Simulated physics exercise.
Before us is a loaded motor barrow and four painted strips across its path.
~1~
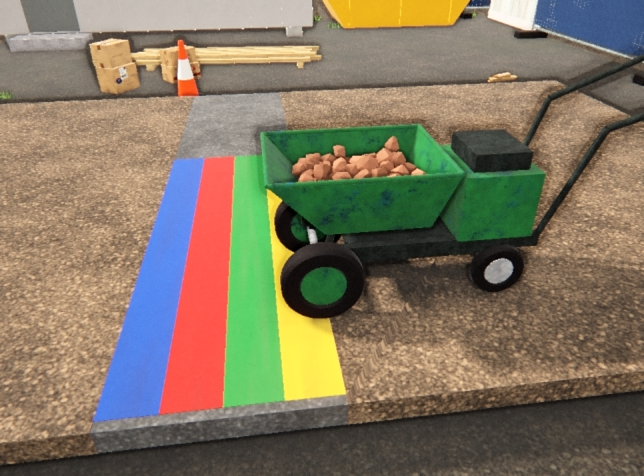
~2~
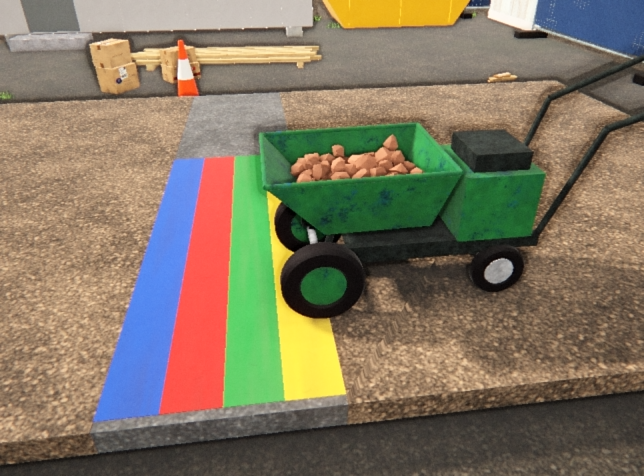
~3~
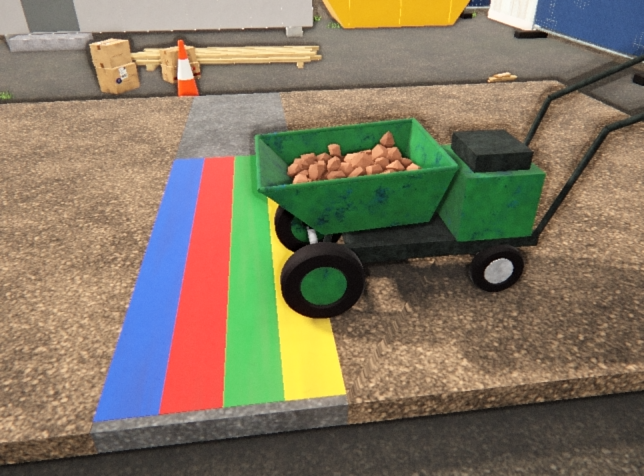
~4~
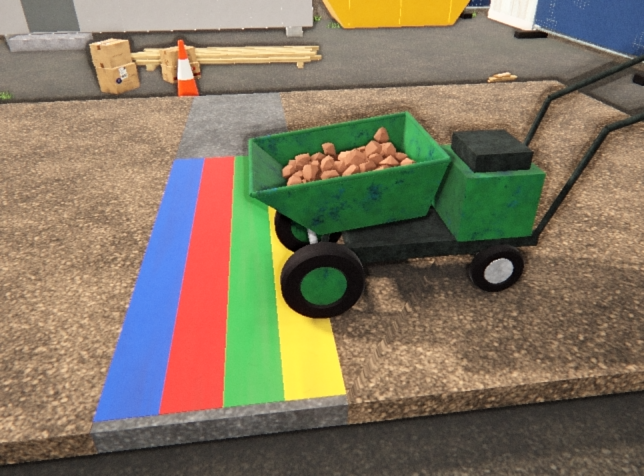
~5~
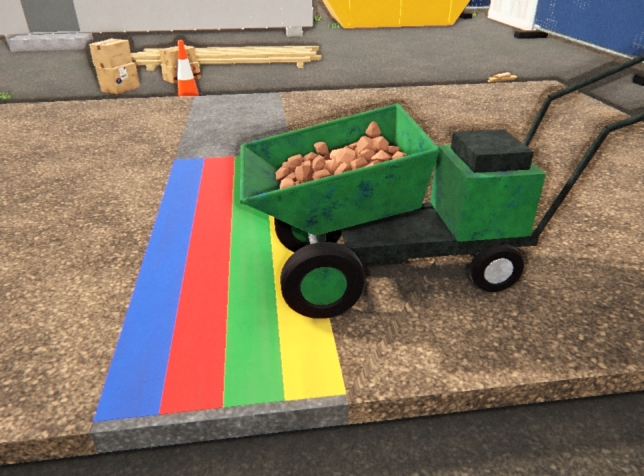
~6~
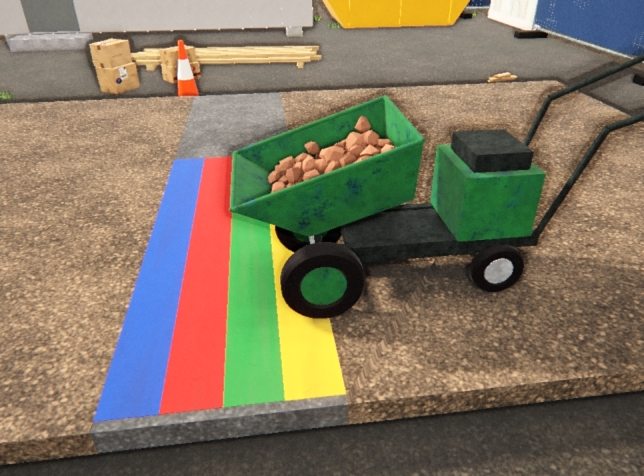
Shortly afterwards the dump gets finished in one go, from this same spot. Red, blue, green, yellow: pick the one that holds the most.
Pick: Blue.
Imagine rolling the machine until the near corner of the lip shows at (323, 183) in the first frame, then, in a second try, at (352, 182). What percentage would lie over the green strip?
The first position yields around 20 per cent; the second yields around 40 per cent.
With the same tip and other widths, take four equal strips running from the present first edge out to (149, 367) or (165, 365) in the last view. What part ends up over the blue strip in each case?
The first comes to 40 per cent and the second to 20 per cent.
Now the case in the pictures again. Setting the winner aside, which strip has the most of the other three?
The second place goes to the strip in red.
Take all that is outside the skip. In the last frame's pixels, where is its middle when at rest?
(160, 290).
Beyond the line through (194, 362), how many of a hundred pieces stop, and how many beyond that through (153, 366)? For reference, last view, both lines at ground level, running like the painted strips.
Close to 80 and 50 per cent respectively.
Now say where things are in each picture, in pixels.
The first picture shows lip of the skip (268, 187), level; top of the load (371, 174), lumps of rubble; yellow strip (308, 346); green strip (253, 351); red strip (197, 357); blue strip (140, 363).
The second picture shows lip of the skip (266, 188), level; top of the load (370, 174).
The third picture shows lip of the skip (260, 191), tipped barely; top of the load (366, 172).
The fourth picture shows lip of the skip (252, 195), tipped a little; top of the load (377, 162).
The fifth picture shows lip of the skip (243, 202), tipped a little; top of the load (369, 158).
The sixth picture shows lip of the skip (232, 210), tipped clearly; top of the load (375, 159); yellow strip (308, 346); green strip (253, 351); red strip (197, 357); blue strip (140, 363).
Just after the last frame, skip tipped steeply; every one in the skip.
A moment on, skip tipped right over; the larger part in the skip; about a tenth over the red strip; just a few over the blue strip.
Further on, skip tipped right over; roughly a quarter in the skip; roughly a quarter over the red strip; roughly a third over the blue strip; roughly a quarter off the paint.
When it is over, skip tipped right over; about a tenth in the skip; not one over the yellow strip; not one over the green strip; roughly a quarter over the red strip; roughly a third over the blue strip; roughly a quarter off the paint.
